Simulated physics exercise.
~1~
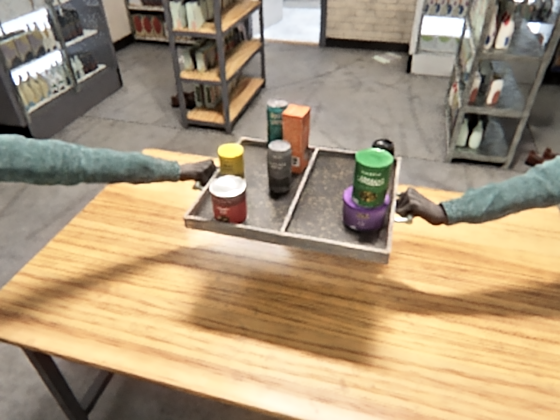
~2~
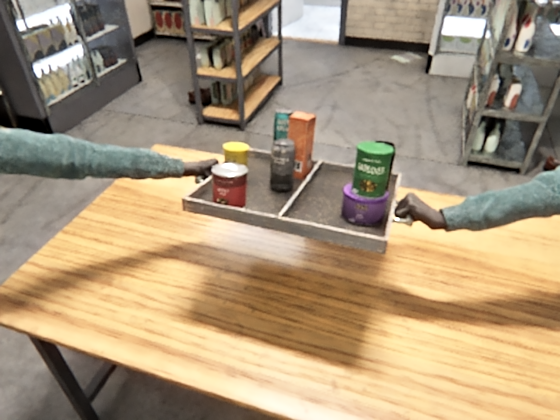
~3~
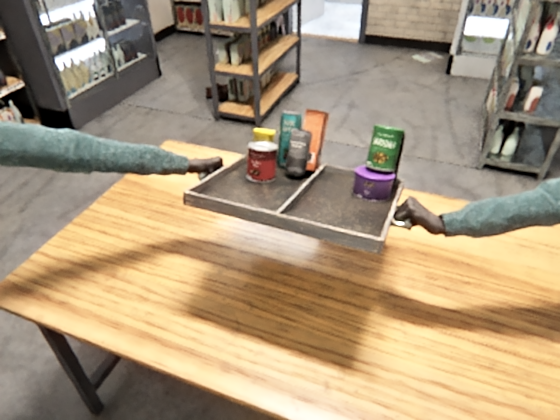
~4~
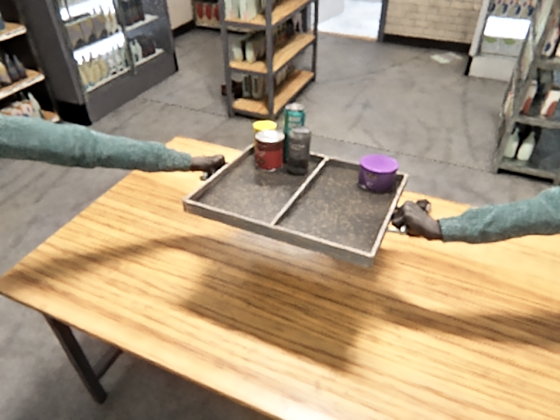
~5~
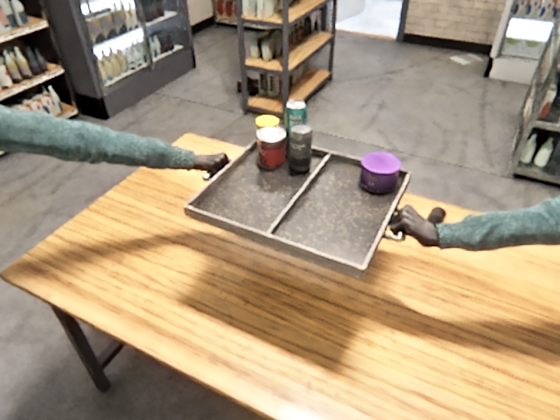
Two hands tipped a tray of tins, cans and tubs away over a wooden table, and the things slid toward the far edge. The green tin and orange carton leaned and went out of sight, leaving the purple tub and red tin standing.
